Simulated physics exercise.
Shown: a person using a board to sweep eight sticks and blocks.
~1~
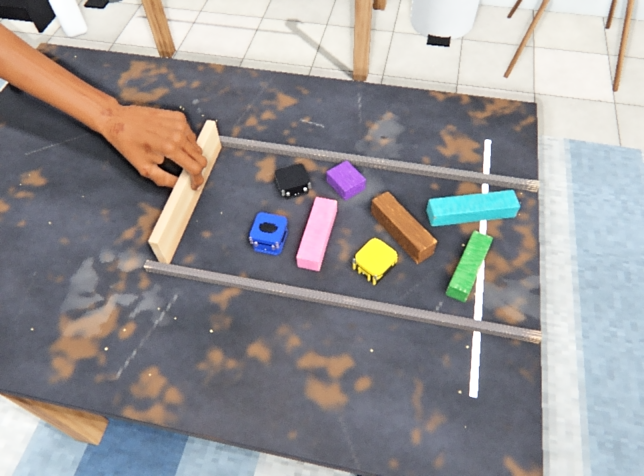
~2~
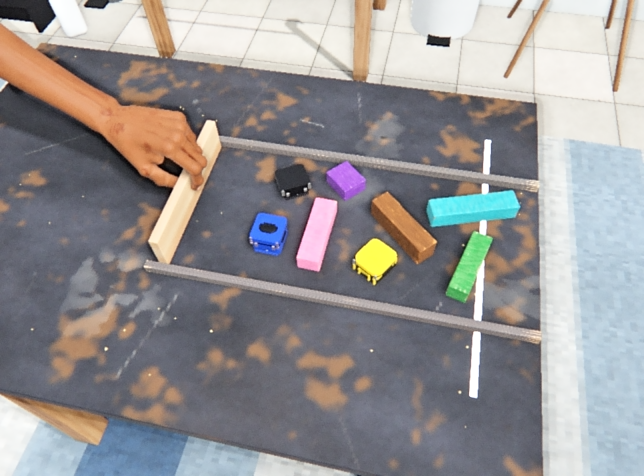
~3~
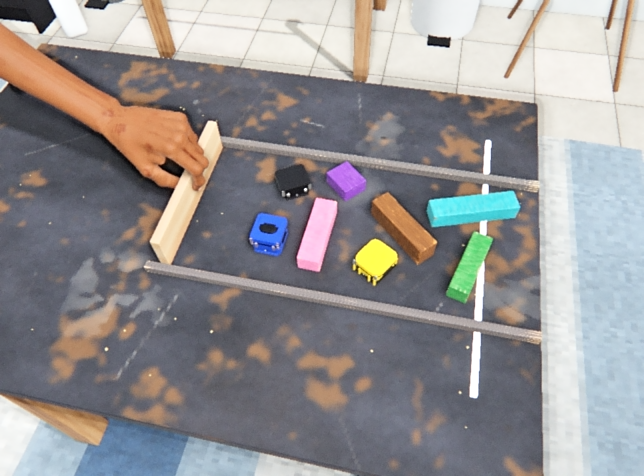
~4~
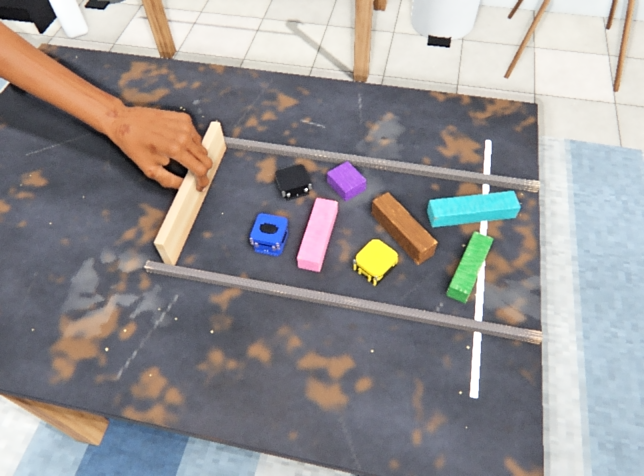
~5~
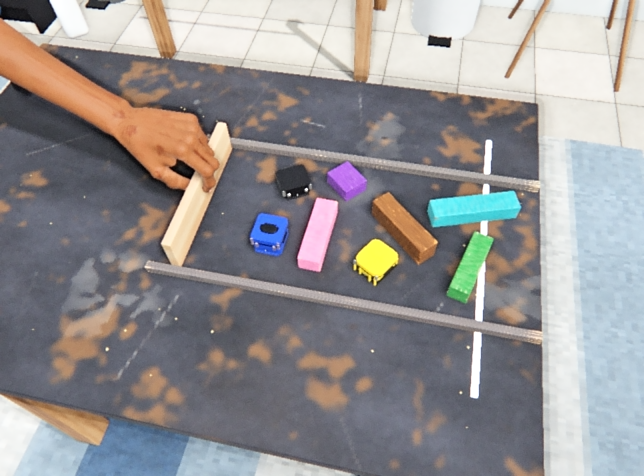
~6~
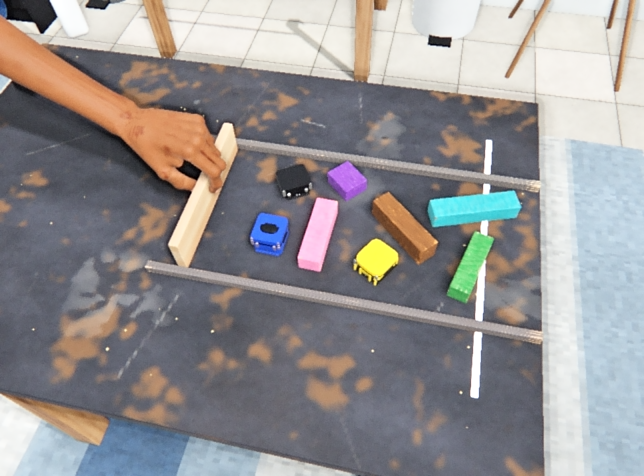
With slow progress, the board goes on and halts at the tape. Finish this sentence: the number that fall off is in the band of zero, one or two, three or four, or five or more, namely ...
Namely three or four.
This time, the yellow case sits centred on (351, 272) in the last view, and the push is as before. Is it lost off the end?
Lab note: It does not drop.
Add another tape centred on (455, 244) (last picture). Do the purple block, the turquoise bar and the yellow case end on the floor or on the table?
In this case the purple block does not drop; next, the turquoise bar drops; last, the yellow case does not drop.
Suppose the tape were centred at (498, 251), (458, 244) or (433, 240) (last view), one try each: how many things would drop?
In order: 5, 2 and 0.
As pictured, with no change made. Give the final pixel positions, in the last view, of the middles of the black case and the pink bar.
The black case settles near (502, 225); as for the pink bar, near (530, 273).
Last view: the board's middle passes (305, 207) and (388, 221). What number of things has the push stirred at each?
By then 4, and later 8.
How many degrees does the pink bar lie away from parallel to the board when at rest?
Out of line by around 20°.
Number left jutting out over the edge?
2 in all.
Soon after, none off yet; green bar at rest near (471, 266); turquoise bar at rest near (473, 209); brown bar at rest near (403, 228).
Then, none off yet; green bar at rest near (471, 266); turquoise bar at rest near (474, 209); brown bar moved a little near (425, 223).
Further on, none off yet; green bar moved about its own width near (536, 271); turquoise bar moved about its own width near (538, 205); brown bar moved about its own width near (493, 226).
At rest, the number that fall off is three or four; fallen, yellow case, turquoise bar and green bar.
